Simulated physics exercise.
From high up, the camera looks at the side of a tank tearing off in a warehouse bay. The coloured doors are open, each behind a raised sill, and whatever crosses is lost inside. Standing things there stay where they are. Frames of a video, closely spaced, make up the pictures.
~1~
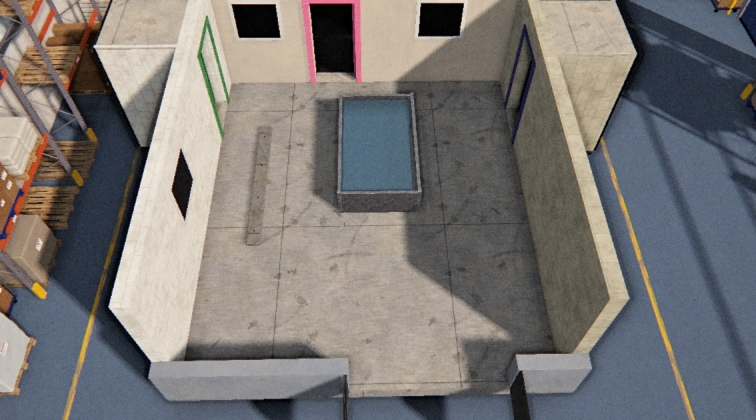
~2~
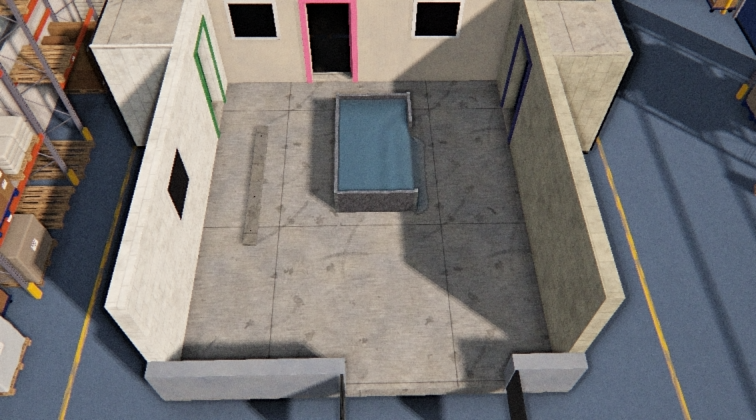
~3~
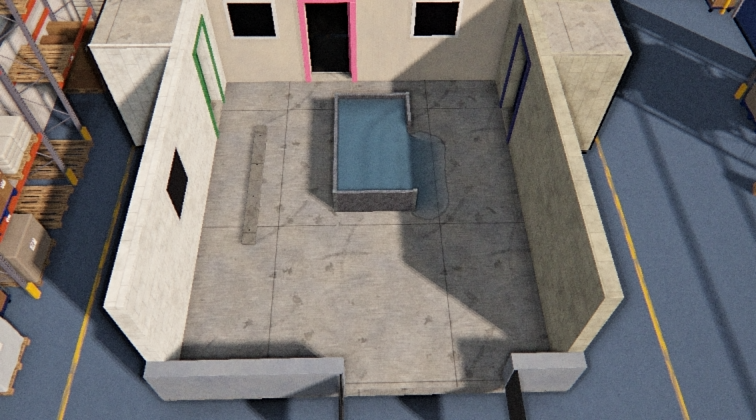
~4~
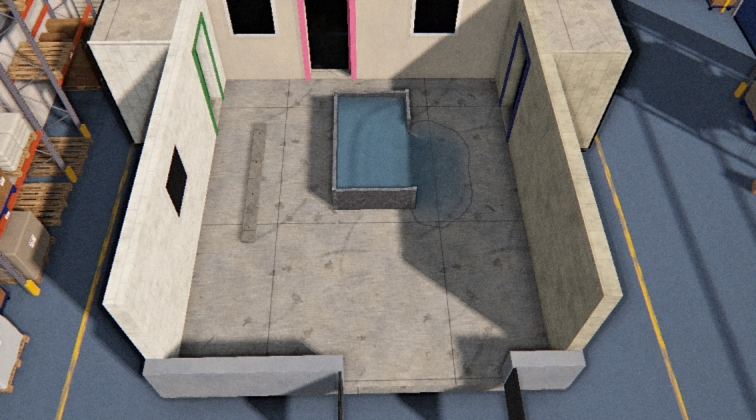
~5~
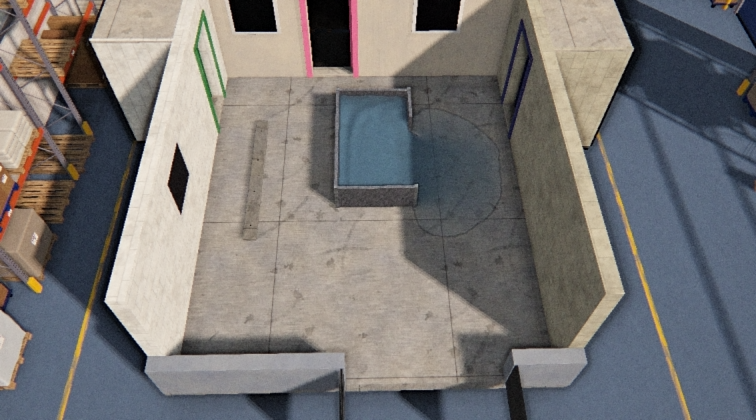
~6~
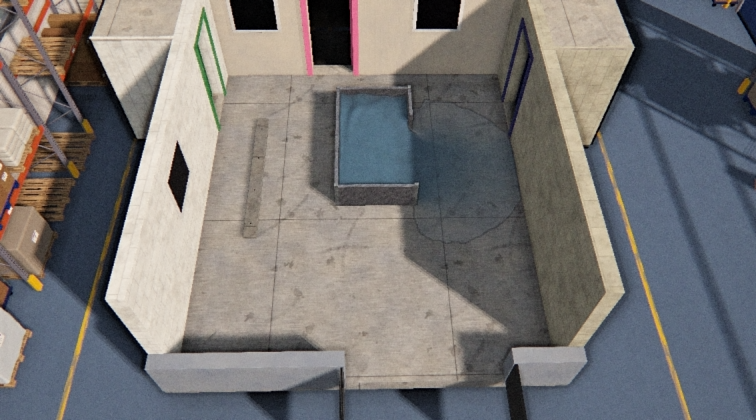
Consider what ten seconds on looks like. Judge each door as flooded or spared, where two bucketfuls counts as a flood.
The blue door is flooded, the pink door is spared, the green door is spared.
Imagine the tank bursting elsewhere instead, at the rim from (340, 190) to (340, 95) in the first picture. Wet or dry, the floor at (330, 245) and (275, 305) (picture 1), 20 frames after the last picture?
As listed: Dry, covered.
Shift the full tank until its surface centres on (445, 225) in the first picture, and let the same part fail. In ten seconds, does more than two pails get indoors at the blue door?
Note: Blue door door, limit not reached.
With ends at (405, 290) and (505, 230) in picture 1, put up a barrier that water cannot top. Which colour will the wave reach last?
The last is the green one.
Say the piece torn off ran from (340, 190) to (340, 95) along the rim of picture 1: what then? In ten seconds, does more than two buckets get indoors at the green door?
Note: Green door admits more.
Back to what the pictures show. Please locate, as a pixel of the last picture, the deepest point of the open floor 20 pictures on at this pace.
My best guess is roughly (550, 353).
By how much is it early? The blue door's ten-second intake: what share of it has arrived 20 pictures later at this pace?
About 75 %.
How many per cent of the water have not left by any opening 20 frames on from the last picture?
My reading is around 92 percent.
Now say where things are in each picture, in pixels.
The first picture shows still water in the tank at (378, 143).
In the second picture, the front is at (414, 139), out from the gap at (410, 169).
In the third picture, the front is at (421, 134), out from the gap at (409, 169).
In the fourth picture, the front is at (449, 132), out from the gap at (409, 167).
In the fifth picture, water pours out at (410, 165) and has run to (495, 151).
In the sixth picture, the front is at (508, 139), out from the gap at (411, 163).
A moment on, water covers 20 % of the floor; the blue door under two buckets in, the pink door not reached, the green door not reached.
Next, water covers 25 % of the floor; the blue door over two buckets in, the pink door not reached, the green door not reached.
Then, water covers 35 % of the floor; the blue door far over two buckets in, the pink door not reached, the green door not reached.
Later, water covers 60 % of the floor; the blue door far over two buckets in, the pink door wet at the sill, nothing in, the green door wet at the sill, nothing in.
In the end, water covers 80 % of the floor; the blue door far over two buckets in, the pink door wet at the sill, nothing in, the green door wet at the sill, nothing in.
